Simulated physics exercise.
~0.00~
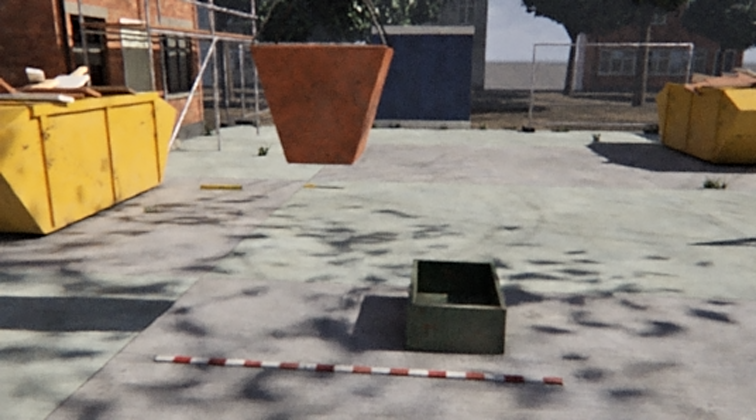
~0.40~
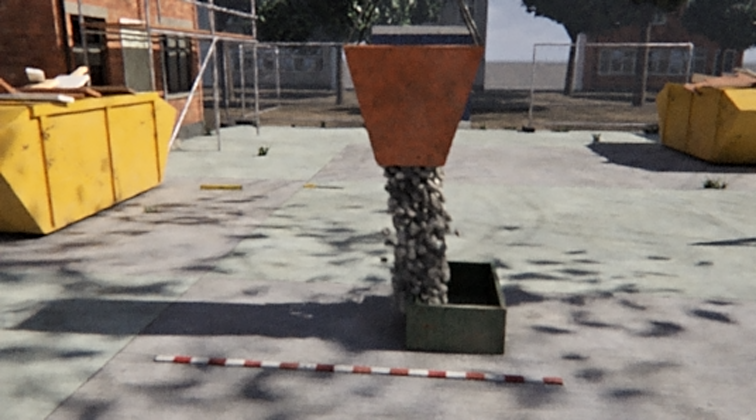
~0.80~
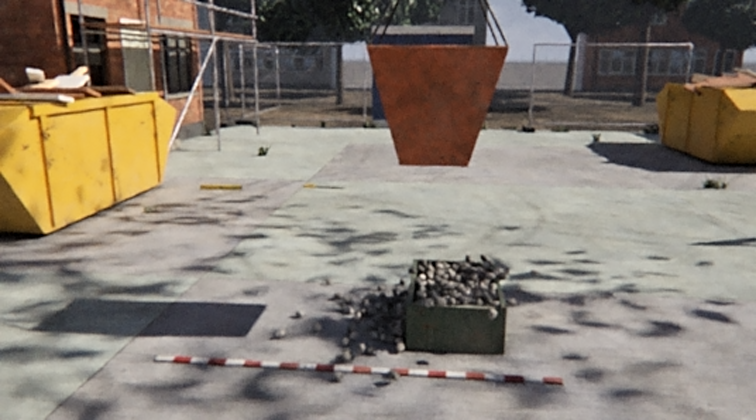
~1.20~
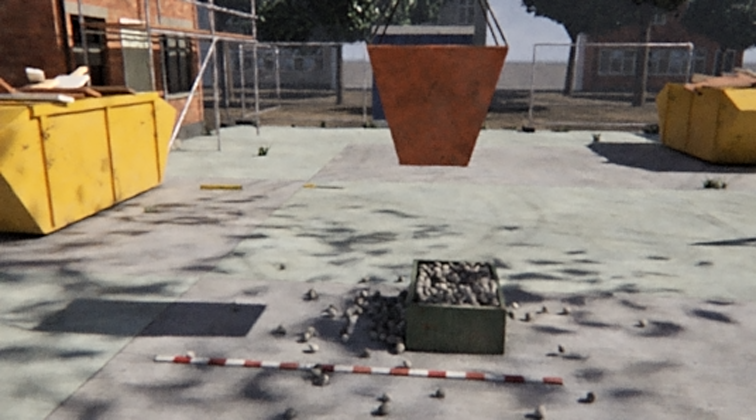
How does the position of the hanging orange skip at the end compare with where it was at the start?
At the start the skip hung up and to the left of the green bin. By the end it was farther right, hanging roughly above the bin at about the same height.
A rusty orange skip hanging over a paved yard moved right and dropped grey stones from its bottom. Most filled the dark green bin, some piled up to its left, a few scattered around it, and the empty skip hung still above.
